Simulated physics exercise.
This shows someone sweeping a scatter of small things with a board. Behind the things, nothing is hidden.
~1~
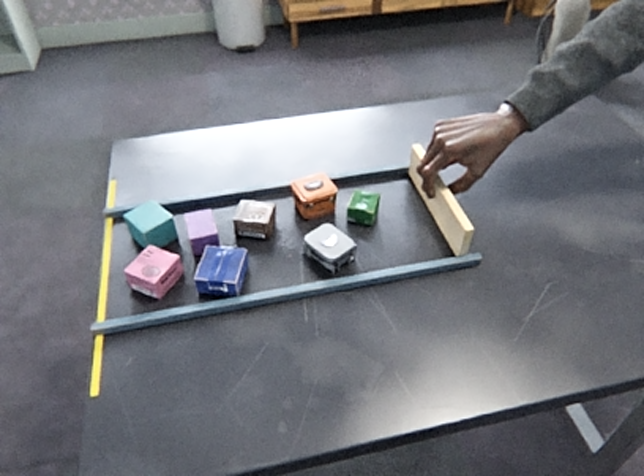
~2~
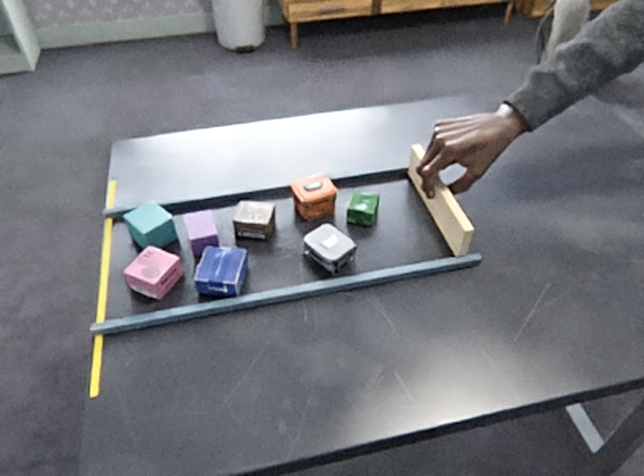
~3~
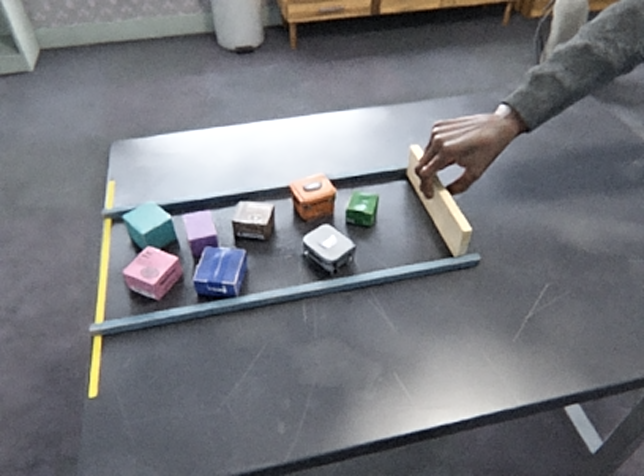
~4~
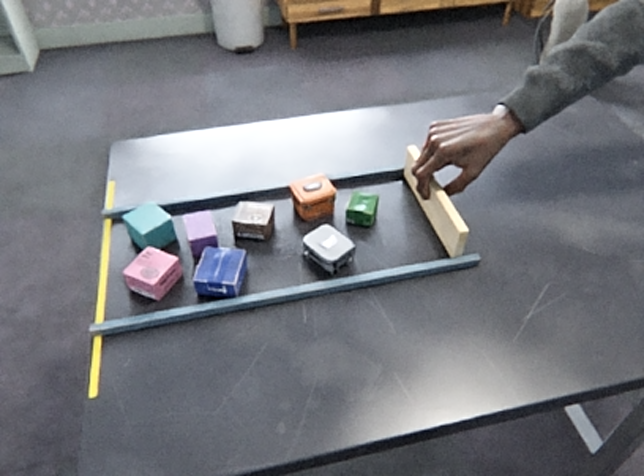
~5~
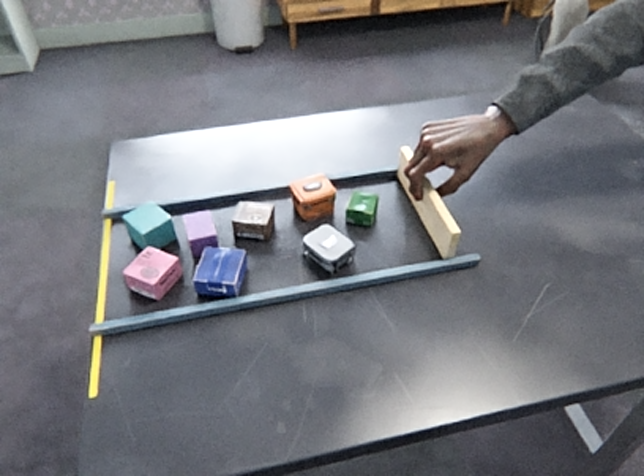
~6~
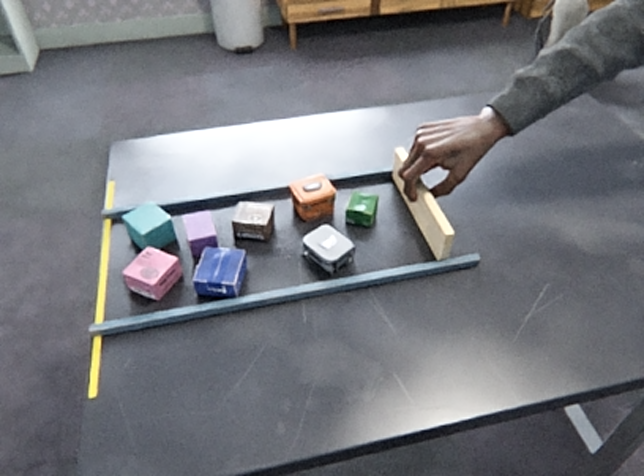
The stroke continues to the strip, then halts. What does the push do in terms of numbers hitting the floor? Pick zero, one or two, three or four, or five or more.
It sends five or more to the floor.
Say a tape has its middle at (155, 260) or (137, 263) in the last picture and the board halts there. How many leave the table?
Try 1: 3; try 2: 5.
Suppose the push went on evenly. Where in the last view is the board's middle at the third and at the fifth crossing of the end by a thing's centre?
Its middle is around (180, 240) and later (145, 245).
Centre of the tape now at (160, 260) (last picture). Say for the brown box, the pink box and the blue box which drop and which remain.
Okay, the brown box sits tight, the pink box plunges, and the blue box sits tight.
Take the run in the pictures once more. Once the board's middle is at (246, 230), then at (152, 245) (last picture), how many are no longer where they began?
Counting first: 8, next 8.
Soon after, none off yet; turquoise block at rest near (150, 228); pink box at rest near (153, 274); purple block at rest near (201, 234).
Then, none off yet; turquoise block moved a little near (132, 230); pink box moving near (145, 275); purple block moved about its own width near (168, 242).
Further on, two off so far; turquoise block falling near (118, 387); pink box on its side near (76, 342); purple block tipped well over near (76, 273).
At rest, the number that fall off is five or more; fallen, green box, orange case, grey case, brown box, blue box, purple block, pink box and turquoise block.
